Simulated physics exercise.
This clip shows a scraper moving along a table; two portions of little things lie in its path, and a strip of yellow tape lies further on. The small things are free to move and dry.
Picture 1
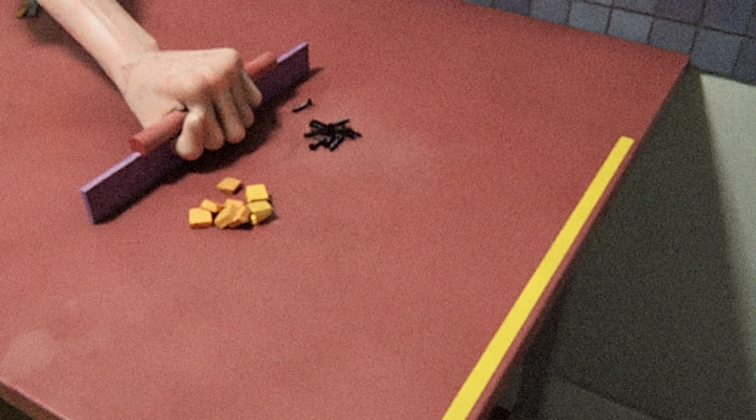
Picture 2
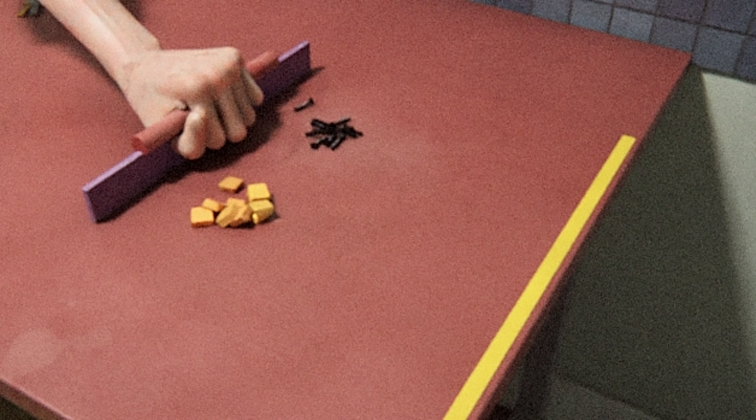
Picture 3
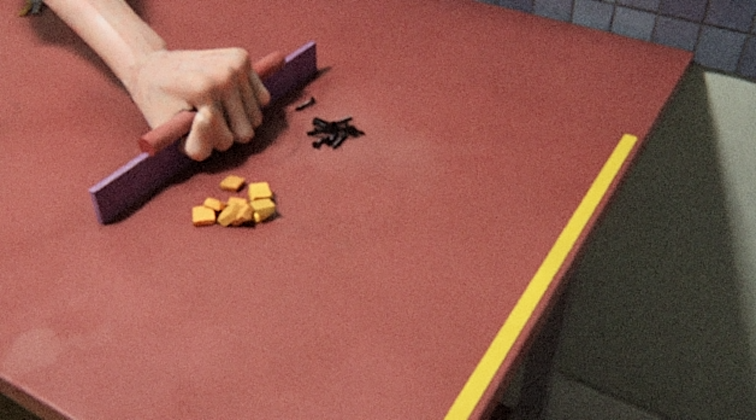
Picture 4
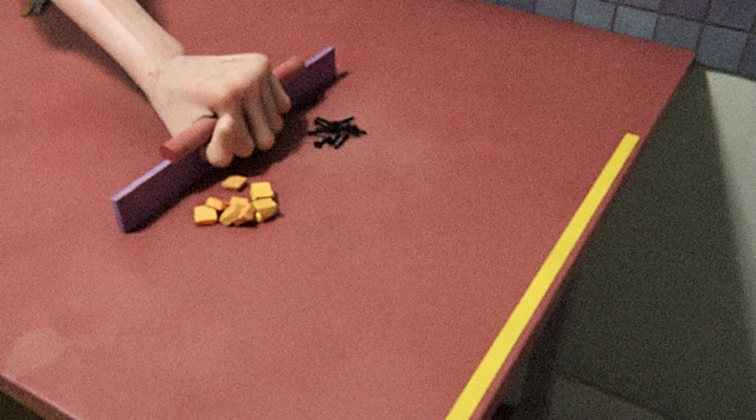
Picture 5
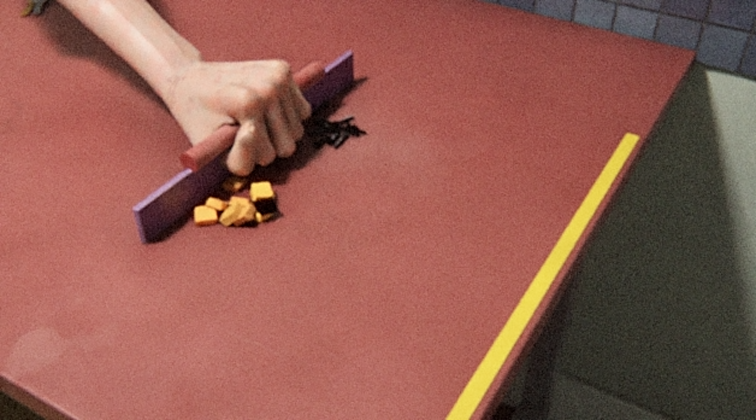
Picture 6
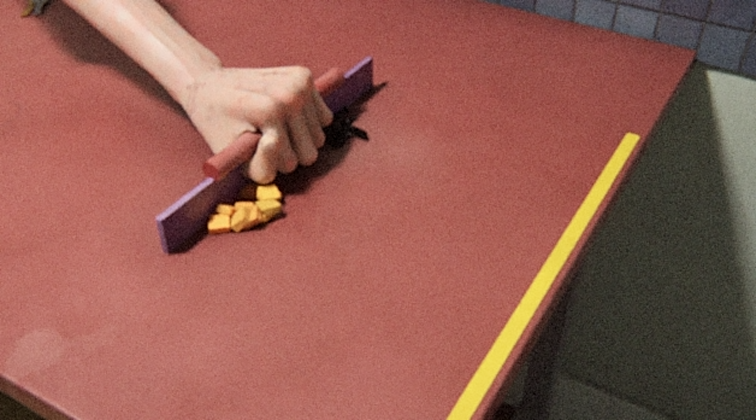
A purple scraper gripped by a hand sat nearly still on a red table, then slid right toward a yellow strip, reaching small orange pieces and black screws and starting to push them along.
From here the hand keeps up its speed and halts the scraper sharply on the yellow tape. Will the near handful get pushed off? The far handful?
In the end the near handful has some go over, but the far handful has some go over.
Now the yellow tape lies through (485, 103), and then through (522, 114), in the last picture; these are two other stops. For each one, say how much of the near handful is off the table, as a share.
About 0 per cent, then about 0 per cent.
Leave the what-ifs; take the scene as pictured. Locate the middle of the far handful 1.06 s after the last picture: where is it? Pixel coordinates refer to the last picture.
Around (457, 171).
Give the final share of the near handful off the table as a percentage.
Close to 100 per cent.
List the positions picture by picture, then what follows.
The first picture shows scraper (105, 193), at rest; yellow tape (622, 148), right by the edge; edge at (568, 266); near handful (237, 206), a few small crackers; far handful (321, 132), a few black screws.
The second picture shows scraper (107, 192), at rest; far handful (322, 131).
The third picture shows scraper (114, 194); near handful (241, 204).
The fourth picture shows scraper (136, 202); far handful (326, 130).
The fifth picture shows scraper (157, 211); near handful (243, 203).
The sixth picture shows scraper (179, 221); yellow tape (628, 145); edge at (574, 263); near handful (245, 206), roughly a third pushed along; far handful (331, 126), roughly a third pushed along.
Then, 1.06 s later than the last frame, scraper still moving, near (418, 173); near handful all on the table, its front near (407, 263); far handful all on the table, its front near (486, 176).
Then, 2.14 s later than the last frame, scraper stopped at the yellow tape; near handful almost all over the edge; far handful roughly two thirds over the edge.
Then, 2.42 s later than the last frame, scraper stopped at the yellow tape; near handful every one over the edge; far handful every one over the edge.
When it is over, scraper stopped at the yellow tape; near handful every one over the edge; far handful every one over the edge.
